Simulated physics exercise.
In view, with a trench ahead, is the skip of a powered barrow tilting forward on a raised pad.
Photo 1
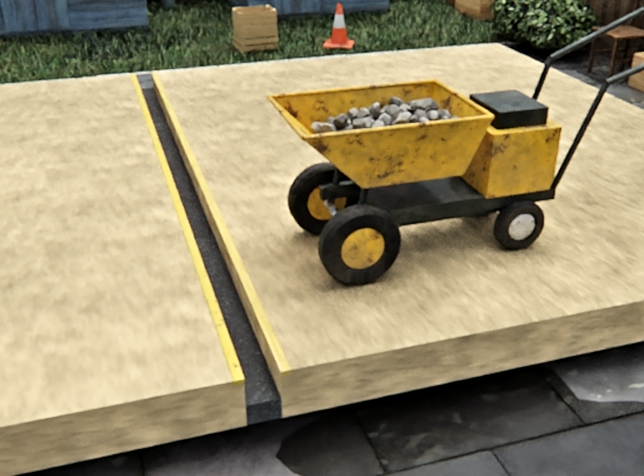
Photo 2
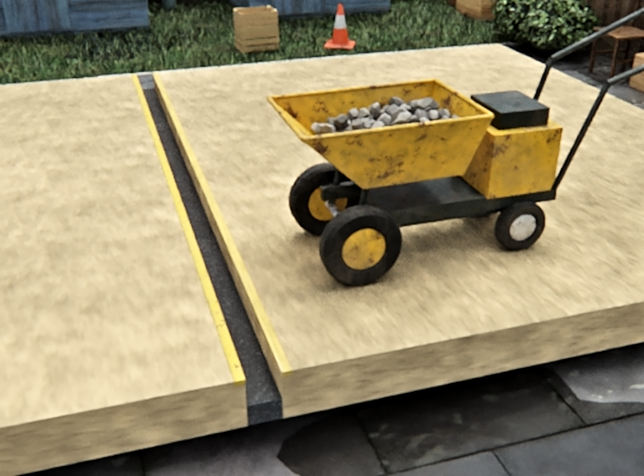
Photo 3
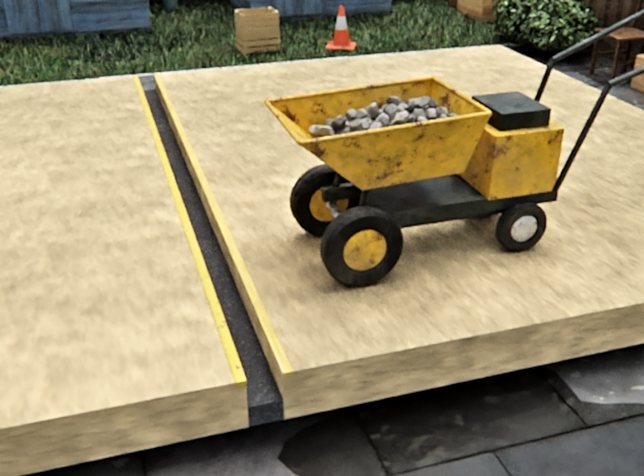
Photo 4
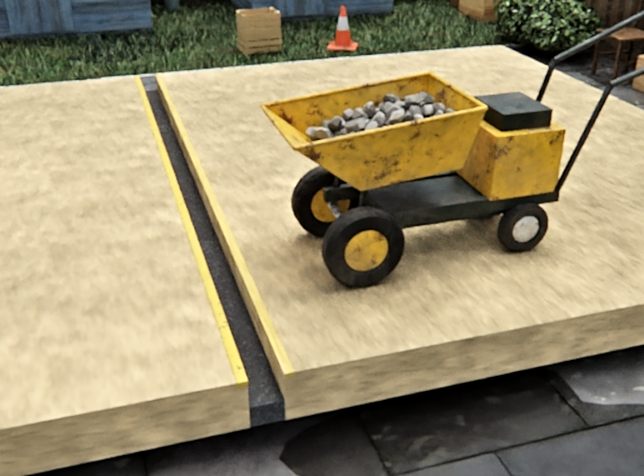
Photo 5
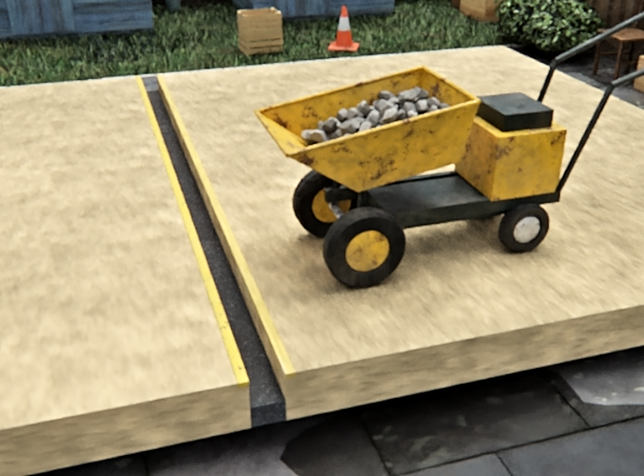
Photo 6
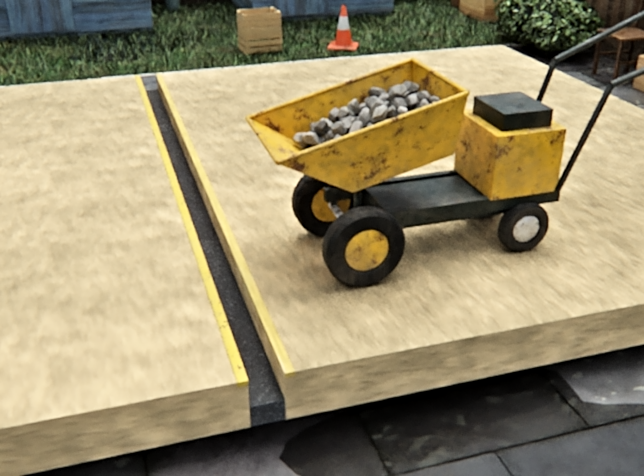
The yellow skip of a small powered barrow, loaded with grey broken stones, sat level at first, then tilted gradually forward to the left, its lip dipping slightly toward a narrow trench while the wheels stayed put.
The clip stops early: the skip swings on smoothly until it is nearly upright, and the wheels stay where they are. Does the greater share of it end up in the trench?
Minority in.
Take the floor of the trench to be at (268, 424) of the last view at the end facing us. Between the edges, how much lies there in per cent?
Estimate: Approx. 10 %.
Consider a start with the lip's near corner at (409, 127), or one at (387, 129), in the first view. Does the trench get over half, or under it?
The first try: The smaller part. The second: Not half.
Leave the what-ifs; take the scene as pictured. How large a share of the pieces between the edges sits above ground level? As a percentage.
It works out at about 25 percent.
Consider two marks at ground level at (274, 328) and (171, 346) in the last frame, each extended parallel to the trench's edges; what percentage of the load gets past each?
About 60 and 20 per cent.
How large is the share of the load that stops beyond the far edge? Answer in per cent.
About 50 per cent.
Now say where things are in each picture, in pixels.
In the first picture, lip of the skip at (304, 138), level; top of the load at (397, 123), broken stones; first edge of the trench at (266, 326); far edge at (223, 334), the trench under half as wide as the skip, and about as deep as wide.
In the second picture, lip of the skip at (303, 140), level; top of the load at (397, 123).
In the third picture, lip of the skip at (300, 144), tipped barely; top of the load at (395, 123).
In the fourth picture, lip of the skip at (295, 149), tipped a little; top of the load at (415, 113).
In the fifth picture, lip of the skip at (288, 155), tipped a little; top of the load at (409, 109).
In the sixth picture, lip of the skip at (278, 163), tipped a little; top of the load at (400, 105); first edge of the trench at (270, 328); far edge at (227, 335).
Soon, skip tipped steeply; all in the skip.
A while on, skip tipped steeply; most in the skip; a stray few in or heaped over the trench; about a quarter beyond it.
Towards the end, skip tipped right over; about a third in the skip; a small part in or heaped over the trench; about half beyond it.
Finally, skip tipped right over; about a third in the skip; a small part in or heaped over the trench; about half beyond it.
